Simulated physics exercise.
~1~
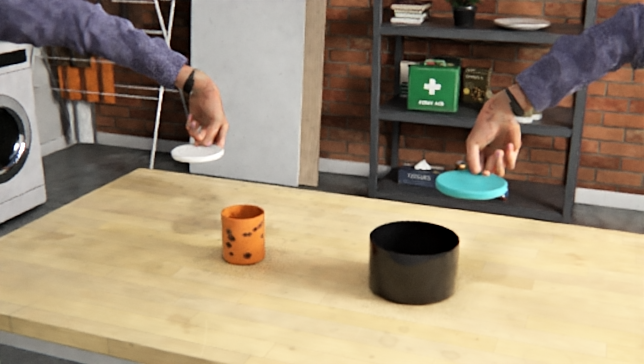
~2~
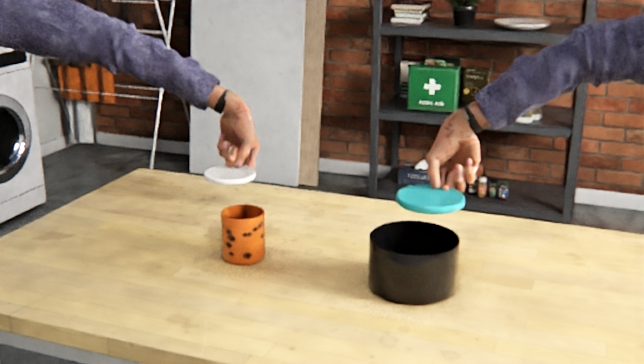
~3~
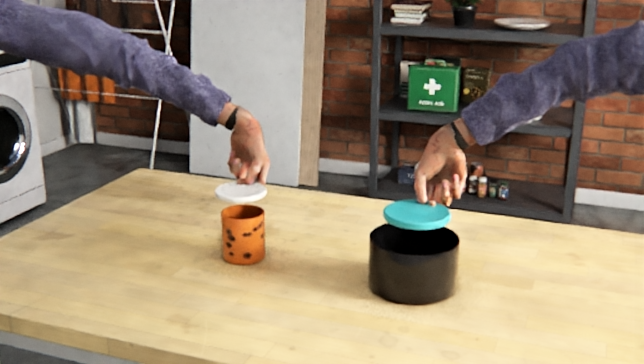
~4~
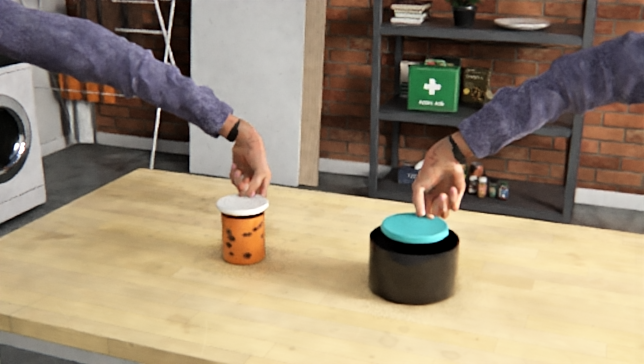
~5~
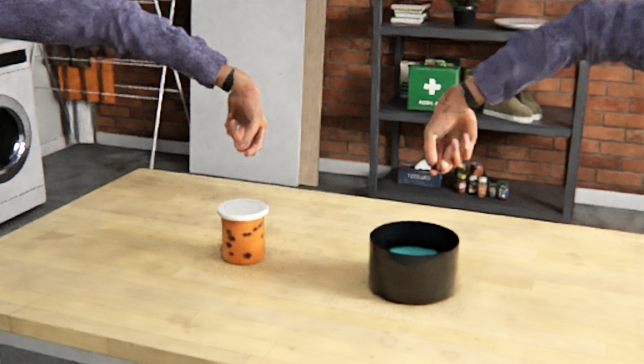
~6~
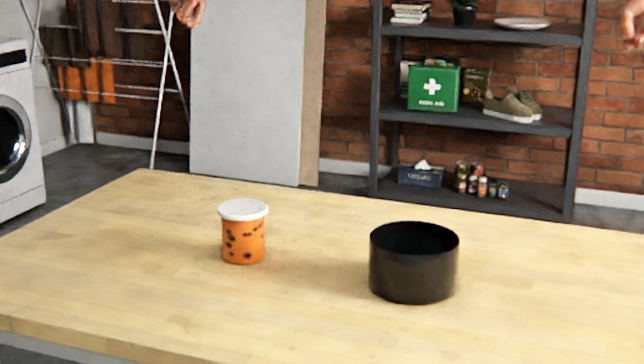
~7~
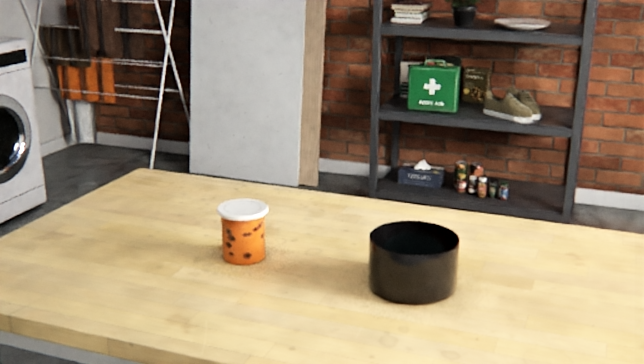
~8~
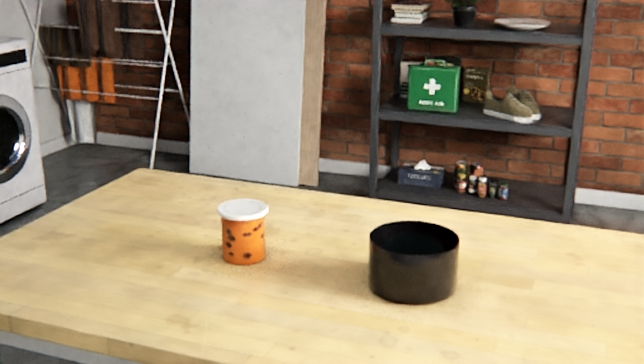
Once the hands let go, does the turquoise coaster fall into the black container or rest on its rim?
The turquoise coaster falls into the black container, while the white coaster stays on the rim of the orange mug.
